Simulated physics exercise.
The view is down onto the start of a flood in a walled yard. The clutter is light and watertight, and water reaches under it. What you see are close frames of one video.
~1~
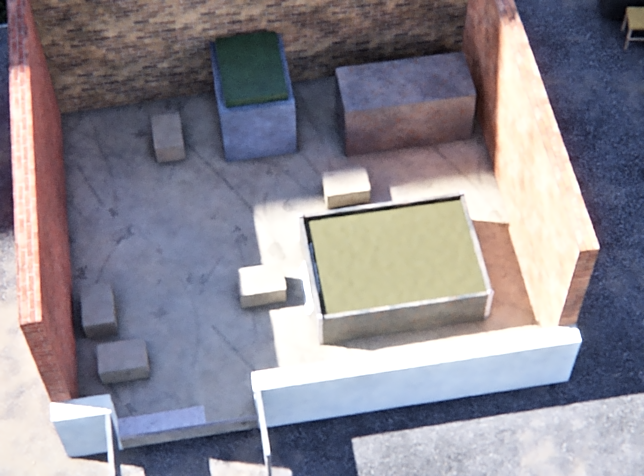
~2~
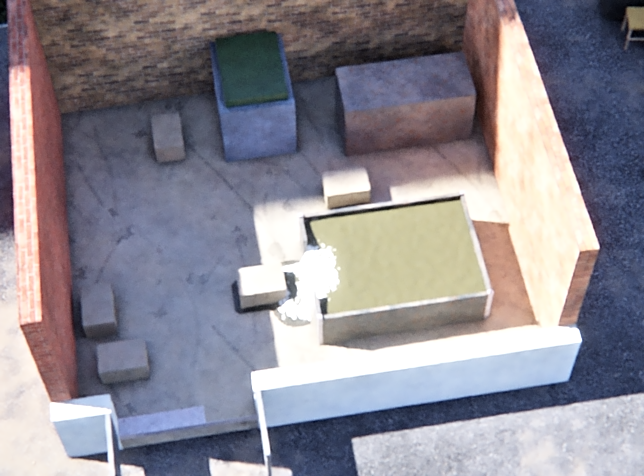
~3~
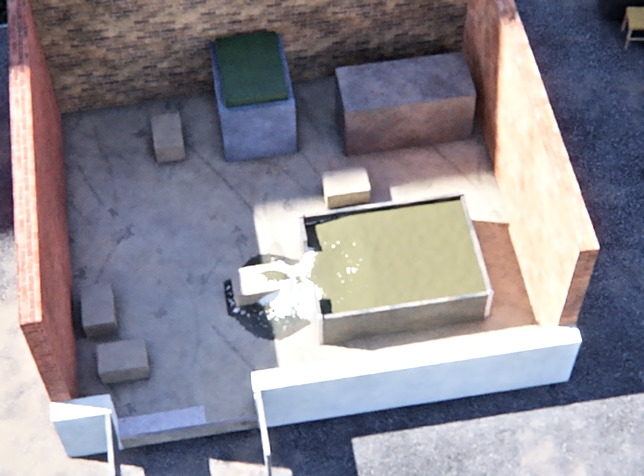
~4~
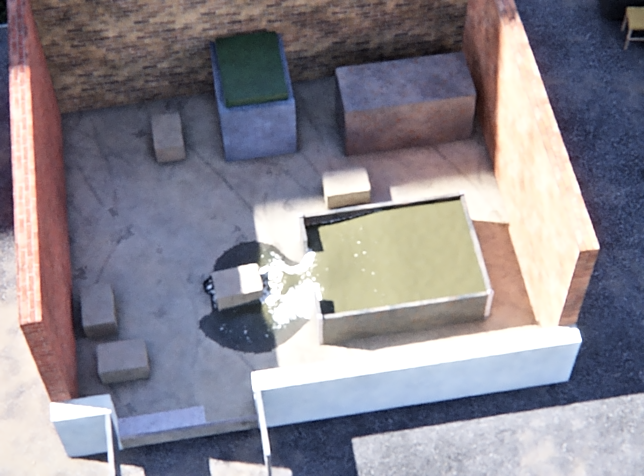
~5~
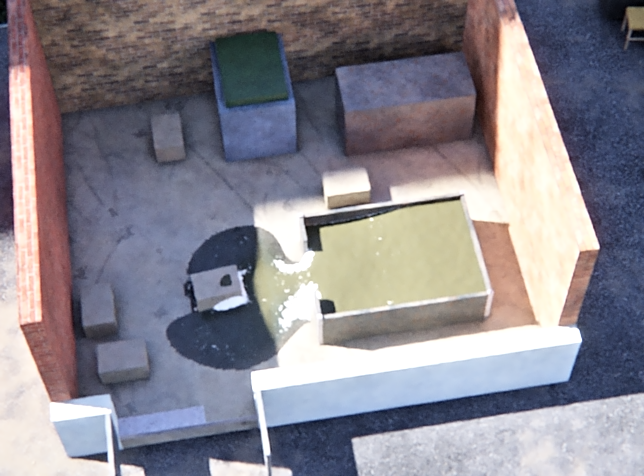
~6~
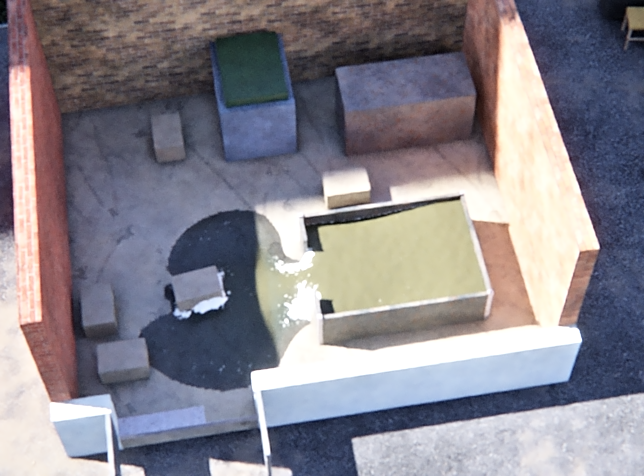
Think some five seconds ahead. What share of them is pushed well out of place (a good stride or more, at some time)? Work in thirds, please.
My answer: One to two thirds.
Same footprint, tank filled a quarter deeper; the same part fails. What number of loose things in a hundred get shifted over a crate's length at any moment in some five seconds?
Share displaced: Approx. 60 percent.
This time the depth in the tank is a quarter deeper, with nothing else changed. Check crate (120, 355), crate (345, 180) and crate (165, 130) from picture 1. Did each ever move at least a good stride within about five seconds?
Order as given: Displaced that much; not past it; not past it.
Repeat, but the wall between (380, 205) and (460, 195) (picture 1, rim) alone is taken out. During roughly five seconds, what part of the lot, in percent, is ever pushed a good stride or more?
Estimate: Roughly 0 per cent.
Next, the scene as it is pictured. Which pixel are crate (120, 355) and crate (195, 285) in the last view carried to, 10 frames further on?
(102, 381) and (124, 281), about.
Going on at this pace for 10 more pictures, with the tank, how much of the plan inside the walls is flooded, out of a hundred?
I'd estimate around 50 percent.
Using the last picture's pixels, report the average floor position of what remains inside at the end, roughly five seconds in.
About (181, 229).
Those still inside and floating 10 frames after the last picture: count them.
It comes to 1.
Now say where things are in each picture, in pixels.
A crate at (261, 279) rests on the ground; a crate at (346, 181), on the bottom; 0 of 5 have shifted, in the first frame.
A crate at (261, 279), on the bottom; a crate at (346, 181), on the bottom; 0 of 5 have shifted, in the second frame.
A crate at (255, 280), on the bottom, close to its start; a crate at (346, 181) rests on the ground; 1 of 5 have shifted, in the third frame.
A crate at (237, 281) rests on the ground, a stride from its start; a crate at (346, 181) rests on the ground; 1 of 5 have shifted, in the fourth frame.
A crate at (217, 282) rests on the ground, a stride from its start; a crate at (346, 181), on the bottom; 1 of 5 have shifted, in the fifth frame.
A crate at (196, 284), on the bottom, a stride from its start; a crate at (346, 181) rests on the ground; 1 of 5 have shifted, in the sixth frame.
A moment on, 1 of 5 are well off their spots; 0 afloat.
Next, 1 of 5 are well off their spots; 1 afloat.
Later, 2 of 5 are well off their spots; 1 afloat.
In the end, 3 of 5 are well off their spots, and 3 have been at some point; 1 afloat.
